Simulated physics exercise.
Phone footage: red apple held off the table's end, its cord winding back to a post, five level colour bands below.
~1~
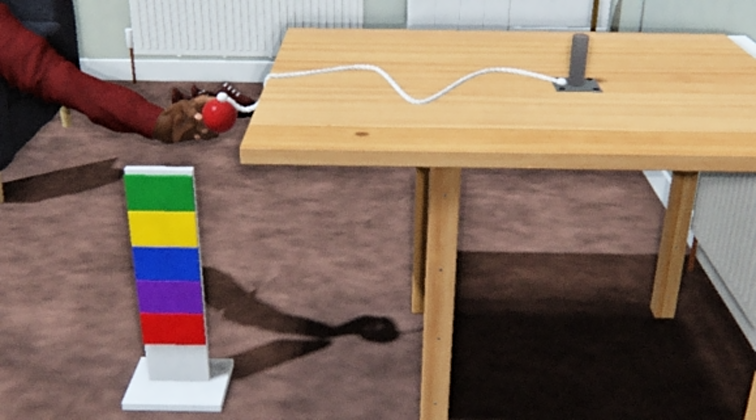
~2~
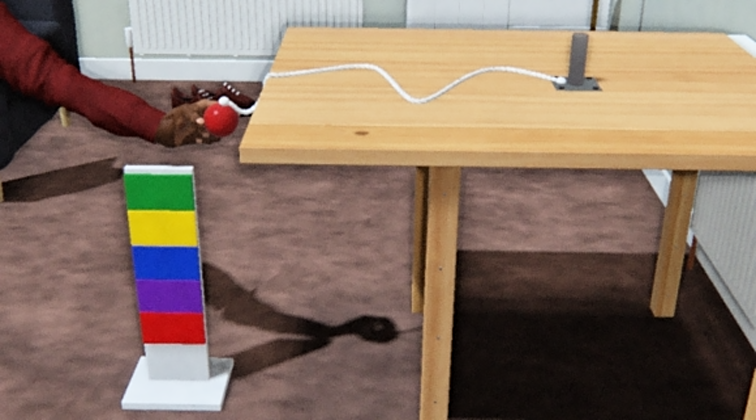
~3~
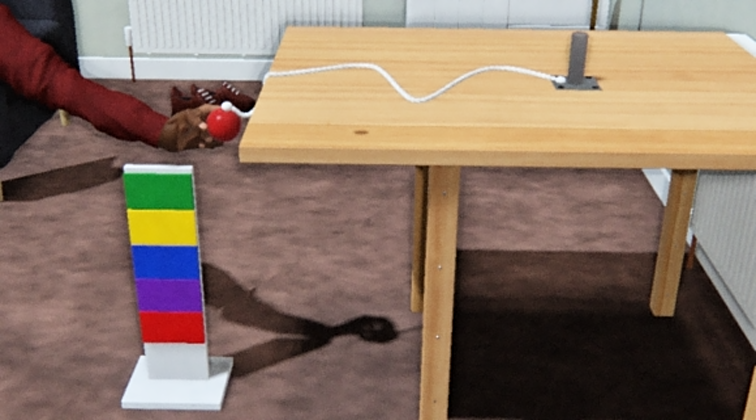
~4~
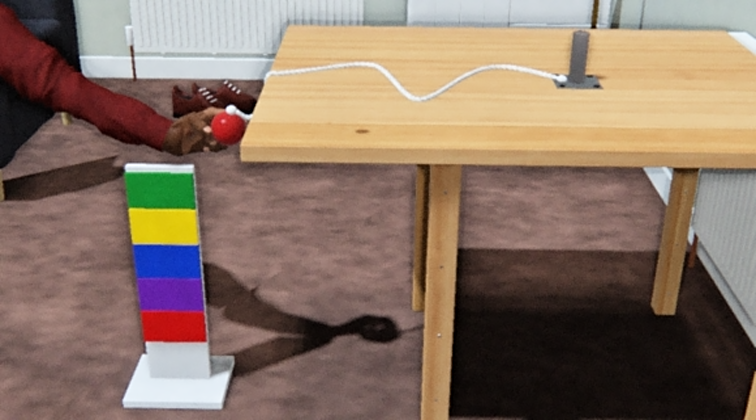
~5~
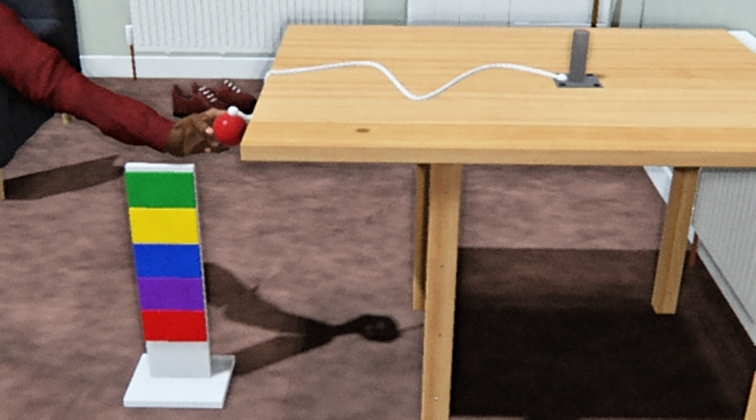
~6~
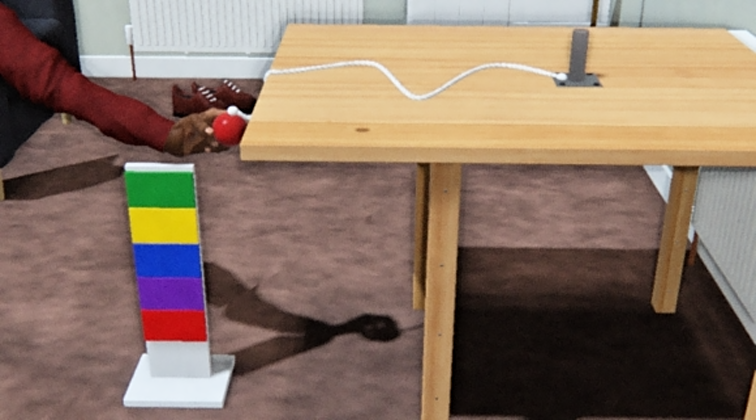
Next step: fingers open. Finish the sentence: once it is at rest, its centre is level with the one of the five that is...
Purple.
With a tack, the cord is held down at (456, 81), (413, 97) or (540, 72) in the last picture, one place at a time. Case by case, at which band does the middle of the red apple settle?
In order: Blue; yellow; purple.
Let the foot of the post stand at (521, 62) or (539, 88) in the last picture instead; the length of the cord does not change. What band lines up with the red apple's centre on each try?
Going case by case, it's red and then red.
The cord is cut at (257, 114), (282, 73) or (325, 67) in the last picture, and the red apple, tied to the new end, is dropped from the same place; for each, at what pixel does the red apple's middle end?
Roughly (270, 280), (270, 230), (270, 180).
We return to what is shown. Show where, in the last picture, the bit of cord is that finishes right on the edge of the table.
It is around (390, 75).
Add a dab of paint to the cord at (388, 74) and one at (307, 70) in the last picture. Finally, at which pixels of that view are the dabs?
End points: Roughly (266, 86); roughly (273, 185).
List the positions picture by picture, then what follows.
Red apple (219, 116); green (160, 195); yellow (163, 230); blue (166, 265); purple (170, 298); red (173, 330), in the first picture.
Red apple (221, 120); cord through (523, 72) (458, 83) (408, 98) (378, 70) (295, 74), in the second picture.
Red apple (224, 124), in the third picture.
Red apple (229, 128); cord through (524, 70) (458, 81) (409, 96) (379, 68) (296, 72), in the fourth picture.
Red apple (230, 129), in the fifth picture.
Red apple (230, 129); cord through (524, 69) (458, 79) (409, 95) (379, 67) (296, 71), in the sixth picture.
Soon after, apple near (244, 293); level with purple.
After that, apple near (302, 287); level with purple.
And then, apple near (262, 290); level with purple.
In the end, apple near (279, 294); level with purple. Its centre hangs level with the purple band.
